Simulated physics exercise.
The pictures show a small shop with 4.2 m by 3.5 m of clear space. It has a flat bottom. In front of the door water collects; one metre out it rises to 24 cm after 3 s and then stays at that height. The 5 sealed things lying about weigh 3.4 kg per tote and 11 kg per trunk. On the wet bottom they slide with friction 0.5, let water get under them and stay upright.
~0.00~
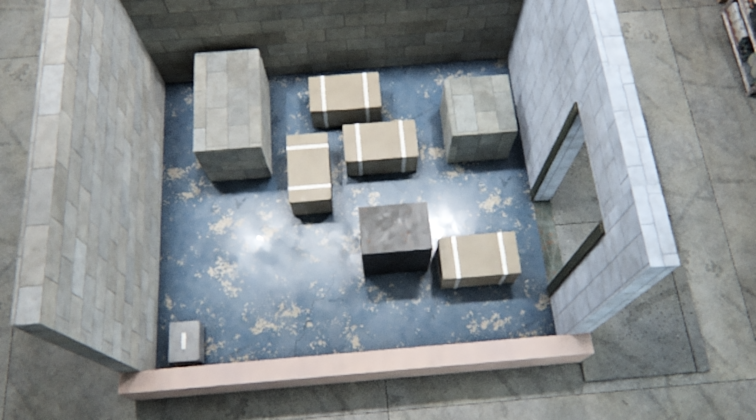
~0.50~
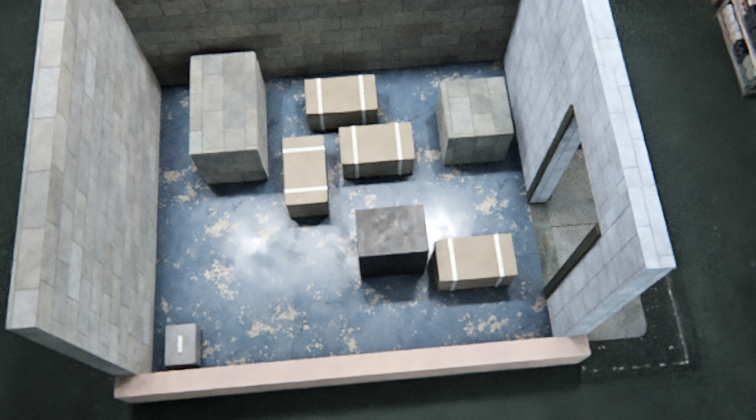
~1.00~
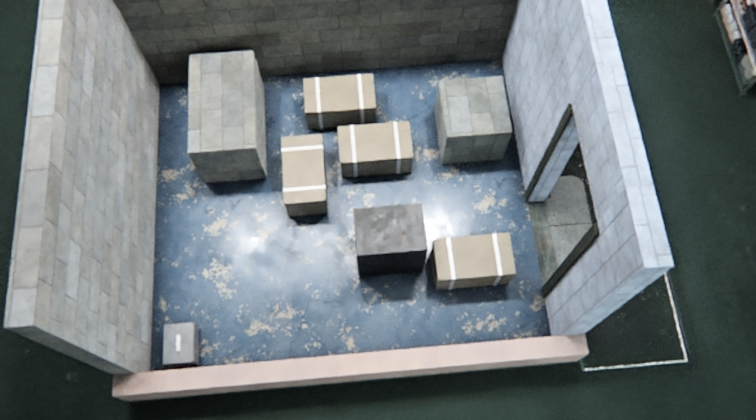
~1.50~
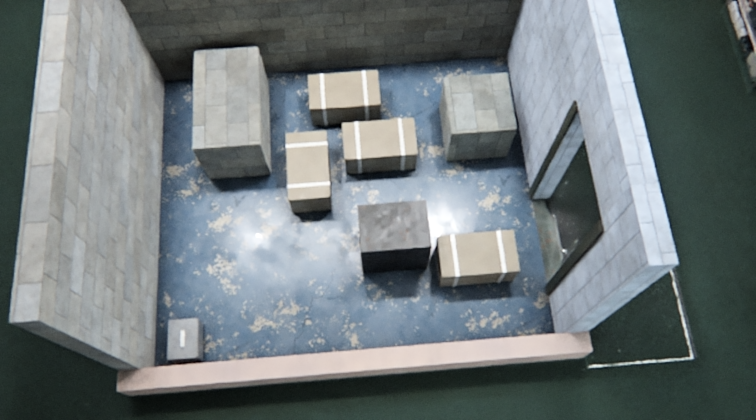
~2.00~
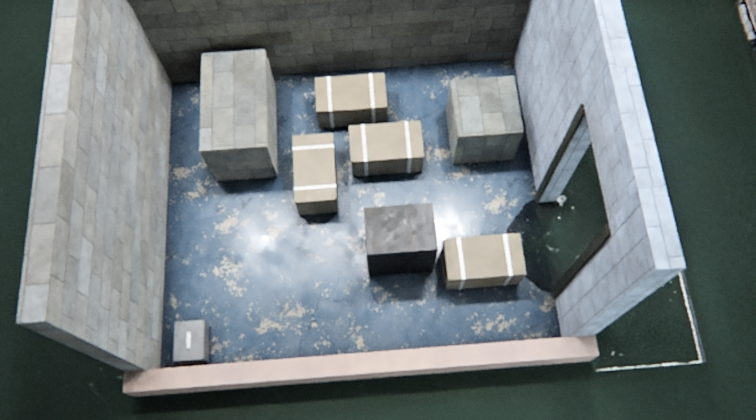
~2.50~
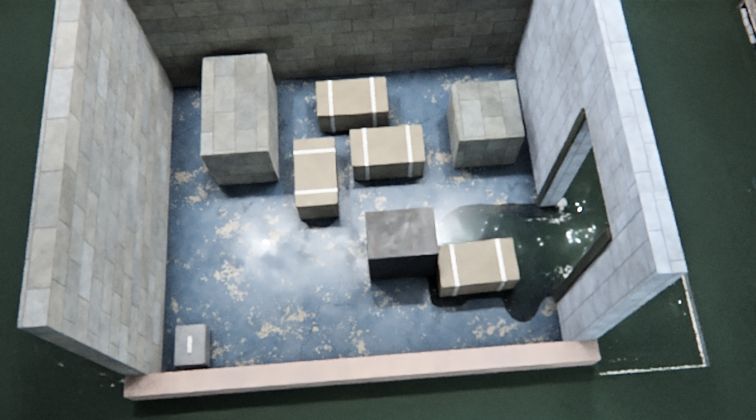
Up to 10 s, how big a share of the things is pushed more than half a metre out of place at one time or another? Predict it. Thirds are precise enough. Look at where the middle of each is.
The portion reaches two thirds.
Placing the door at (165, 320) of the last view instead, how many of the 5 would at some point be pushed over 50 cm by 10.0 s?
That gives 5 of them.
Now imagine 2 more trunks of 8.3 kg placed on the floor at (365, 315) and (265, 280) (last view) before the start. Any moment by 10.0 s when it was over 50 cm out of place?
So the first ends up beyond that distance while the second ends up beyond that distance.
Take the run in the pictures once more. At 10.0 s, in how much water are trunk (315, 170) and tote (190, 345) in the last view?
I'd estimate 9 cm for the first and 17 cm for the second.
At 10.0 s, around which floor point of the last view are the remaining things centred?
Centred roughly on (308, 152).
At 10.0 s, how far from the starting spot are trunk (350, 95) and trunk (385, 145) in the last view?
In that order: 140 cm, 60 cm.
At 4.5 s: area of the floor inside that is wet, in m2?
I'd put it close to 8.0 m2.
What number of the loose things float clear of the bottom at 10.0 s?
Total: 5.
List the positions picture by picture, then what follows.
A trunk at (479, 255), on the bottom; a tote at (184, 341), on the bottom; water covers 0.0 m2; 0 of 5 have shifted, in the first frame.
A trunk at (476, 257) rests on the ground; a tote at (180, 344) rests on the ground; water covers 0.0 m2; 0 of 5 have shifted, in the second frame.
A trunk at (474, 256), on the bottom; a tote at (178, 343) rests on the ground; 0.0 m2 under water; 0 of 5 have shifted, in the third frame.
A trunk at (478, 253), on the bottom; a tote at (183, 339), on the bottom; 0.0 m2 under water; 0 of 5 have shifted, in the fourth frame.
A trunk at (484, 256) rests on the ground; a tote at (189, 340), on the bottom; 0.3 m2 under water; 0 of 5 have shifted, in the fifth frame.
A trunk at (477, 262) rests on the ground, 9 cm from its start; a tote at (190, 345) rests on the ground; 0.9 m2 under water; 1 of 5 have shifted, in the sixth frame.
After 3.5 s 0 of 5 are over 50 cm from their spots; 1 afloat.
After 4.5 s 1 of 5 are over 50 cm from their spots; 2 afloat.
After 7.0 s 2 of 5 are over 50 cm from their spots; 5 afloat.
After 10.0 s 5 of 5 are over 50 cm from their spots, and 5 have been at some point; 5 afloat.
